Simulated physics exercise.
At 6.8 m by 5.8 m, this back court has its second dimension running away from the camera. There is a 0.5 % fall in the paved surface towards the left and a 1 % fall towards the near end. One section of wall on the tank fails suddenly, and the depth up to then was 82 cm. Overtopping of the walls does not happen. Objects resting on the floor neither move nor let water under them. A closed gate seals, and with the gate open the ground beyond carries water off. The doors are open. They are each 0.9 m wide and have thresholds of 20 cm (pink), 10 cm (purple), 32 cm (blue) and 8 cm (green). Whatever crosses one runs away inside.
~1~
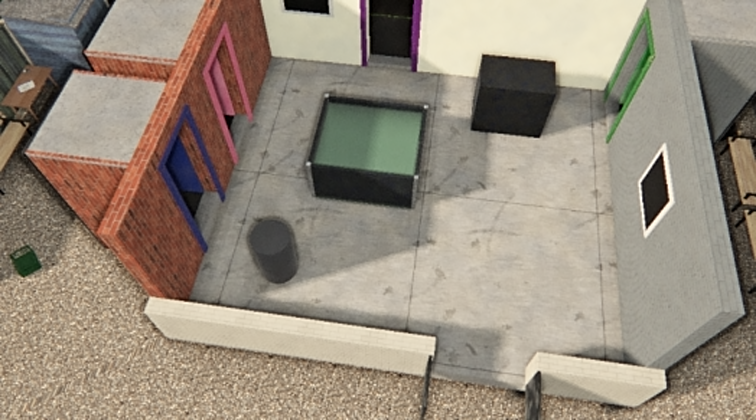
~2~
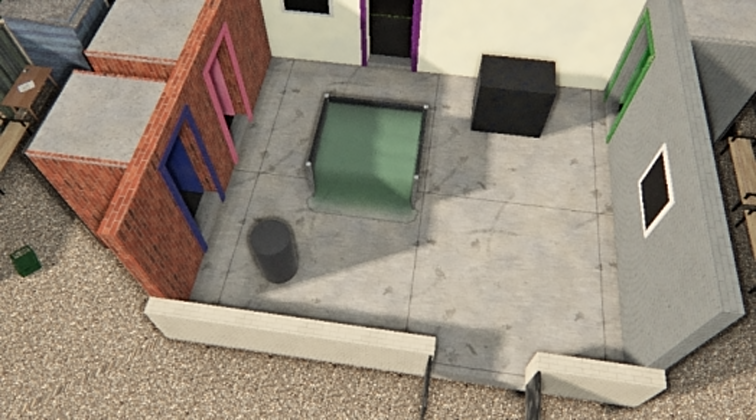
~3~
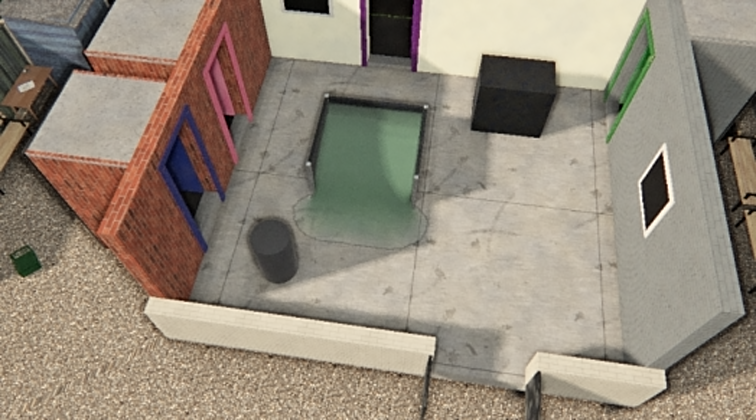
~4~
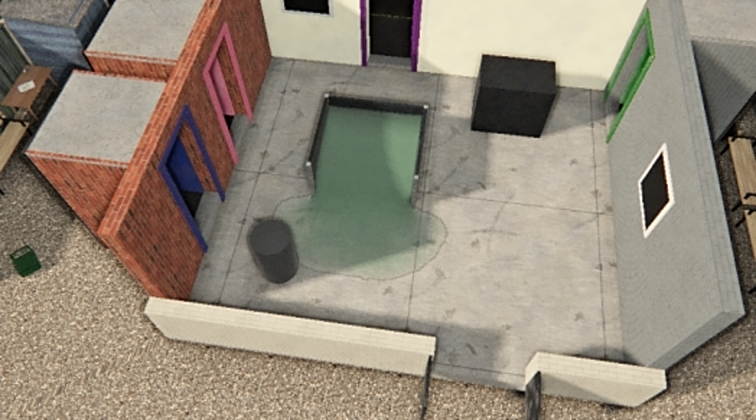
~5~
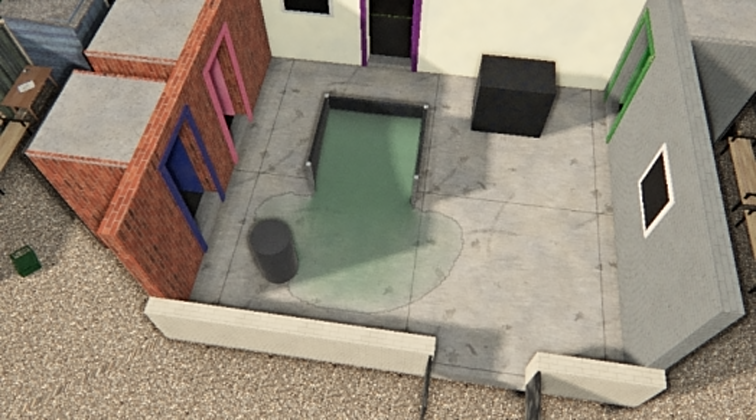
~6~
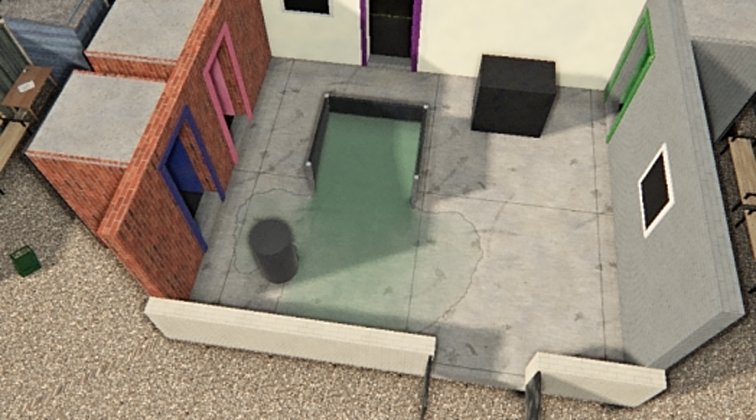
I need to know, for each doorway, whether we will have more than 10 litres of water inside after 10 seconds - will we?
Result: The pink door lets in a smaller amount than the limit, the purple door lets in a smaller amount than the limit, the blue door lets in a smaller amount than the limit, the green door lets in a smaller amount than the limit.
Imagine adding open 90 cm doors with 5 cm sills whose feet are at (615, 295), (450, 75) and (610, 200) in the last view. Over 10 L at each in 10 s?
In that order: Beyond it, short of it, short of it.
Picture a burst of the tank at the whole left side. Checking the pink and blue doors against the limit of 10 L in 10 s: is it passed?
Door pink goes beyond, door blue stays within.
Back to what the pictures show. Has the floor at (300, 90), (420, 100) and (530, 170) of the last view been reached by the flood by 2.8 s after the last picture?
Untouched, untouched, untouched.
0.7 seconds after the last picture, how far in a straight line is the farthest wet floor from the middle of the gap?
Roughly 3.6 m.
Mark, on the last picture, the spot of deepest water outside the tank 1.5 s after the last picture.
Look at roughly (194, 320).
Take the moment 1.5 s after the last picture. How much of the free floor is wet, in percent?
About 35 per cent.
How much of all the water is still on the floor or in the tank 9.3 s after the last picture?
About 82 per cent.
Then, 0.7 s after the last picture water covers 30 % of the floor and is deepest (48 cm) near (319, 338); pink door not reached, purple door not reached, blue door 9 cm at the sill, 0 L in, green door not reached.
Then, 1.5 s after the last picture water covers 35 % of the floor and is deepest (38 cm) near (194, 320); pink door not reached, purple door not reached, blue door 12 cm at the sill, 0 L in, green door not reached.
Then, 2.8 s after the last picture water covers 50 % of the floor and is deepest (25 cm) near (183, 319); pink door 5 cm at the sill, 0 L in, purple door not reached, blue door 14 cm at the sill, 0 L in, green door not reached.
Then, 5.3 s after the last picture water covers 80 % of the floor and is deepest (14 cm) near (268, 69); pink door 5 cm at the sill, 0 L in, purple door 5 cm at the sill, 0 L in, blue door 6 cm at the sill, 0 L in, green door 2 cm at the sill, 0 L in.
Then, 9.3 s after the last picture water covers 100 % of the floor and is deepest (10 cm) near (434, 94); pink door 7 cm at the sill, 0 L in, purple door 3 cm at the sill, 0 L in, blue door 5 cm at the sill, 0 L in, green door 4 cm at the sill, 0 L in.
